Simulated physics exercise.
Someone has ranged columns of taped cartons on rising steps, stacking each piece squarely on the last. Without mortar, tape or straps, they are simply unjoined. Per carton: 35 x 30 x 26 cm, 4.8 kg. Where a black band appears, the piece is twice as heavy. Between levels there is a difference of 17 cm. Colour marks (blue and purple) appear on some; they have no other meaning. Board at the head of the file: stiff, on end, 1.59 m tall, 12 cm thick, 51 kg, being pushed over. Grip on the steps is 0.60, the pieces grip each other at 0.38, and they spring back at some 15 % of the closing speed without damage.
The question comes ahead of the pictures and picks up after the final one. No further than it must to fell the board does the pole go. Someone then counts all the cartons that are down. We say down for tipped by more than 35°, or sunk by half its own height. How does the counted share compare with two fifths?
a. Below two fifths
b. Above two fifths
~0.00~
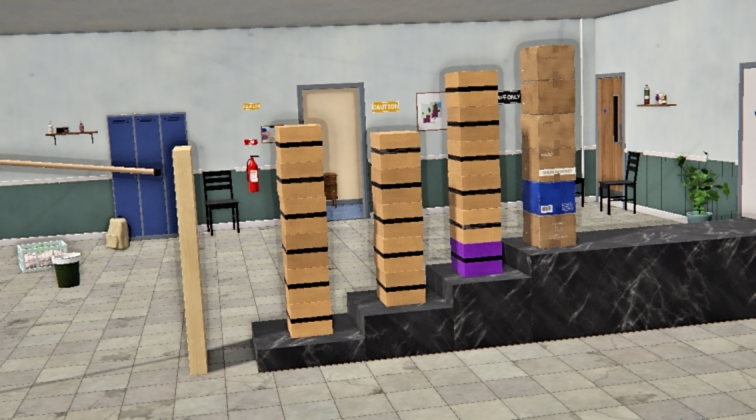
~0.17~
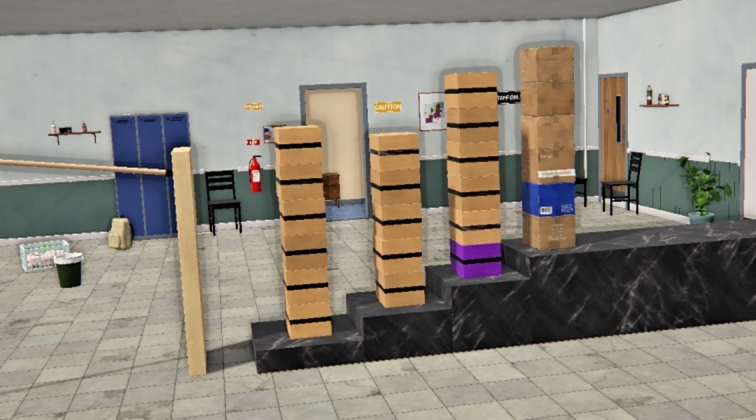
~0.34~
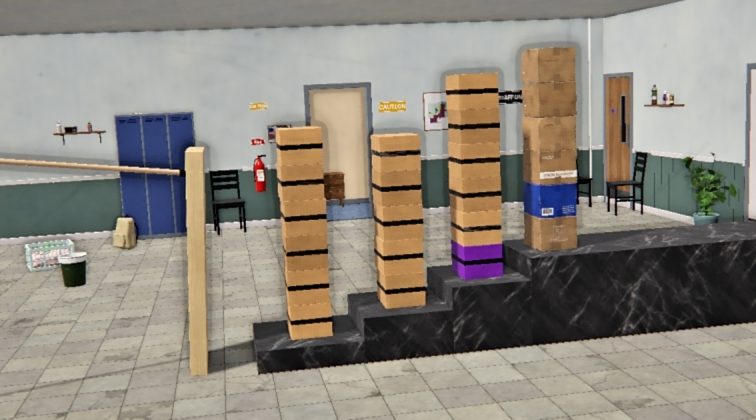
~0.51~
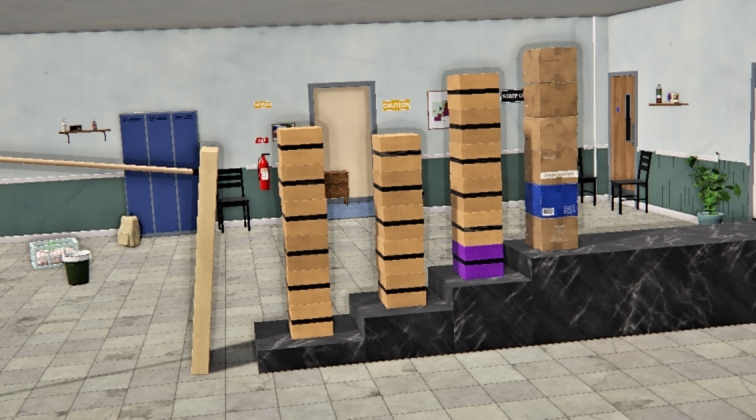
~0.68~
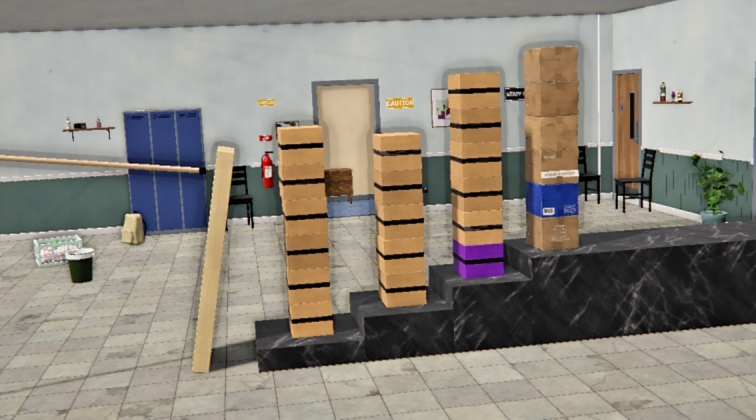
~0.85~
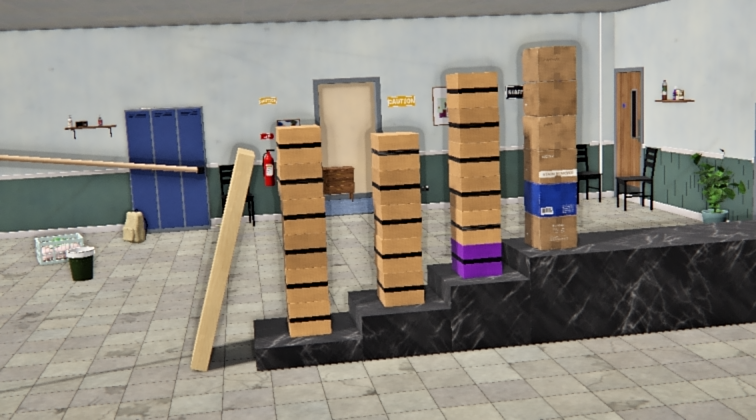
b.
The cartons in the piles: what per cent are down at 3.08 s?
85 per cent by then.
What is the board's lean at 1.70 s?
Lean: Approx. 40 degrees.
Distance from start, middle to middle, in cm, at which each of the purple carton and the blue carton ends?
For purple it's 10 cm, and for blue it's 70 cm.
After 1.70 s, board 40° from upright; none of the 23 cartons down, 8 disturbed.
After 2.50 s, board 47° from upright; 5 of the 23 cartons down; purple carton 16° from how it stood; blue carton 5° from how it stood.
After 3.08 s, board 48° from upright; 19 of the 23 cartons down; blue carton 45° from how it stood; purple carton 37° from how it stood.
After 3.64 s, board 48° from upright; 19 of the 23 cartons down; blue carton on its side; purple carton 36° from how it stood.
In the end (5.3 s), board 48° from upright; 19 of the 23 cartons down; blue carton on its side; purple carton 36° from how it stood. That is 83 per cent. From the last view, middles, blue carton near (623, 221), purple carton near (491, 247).
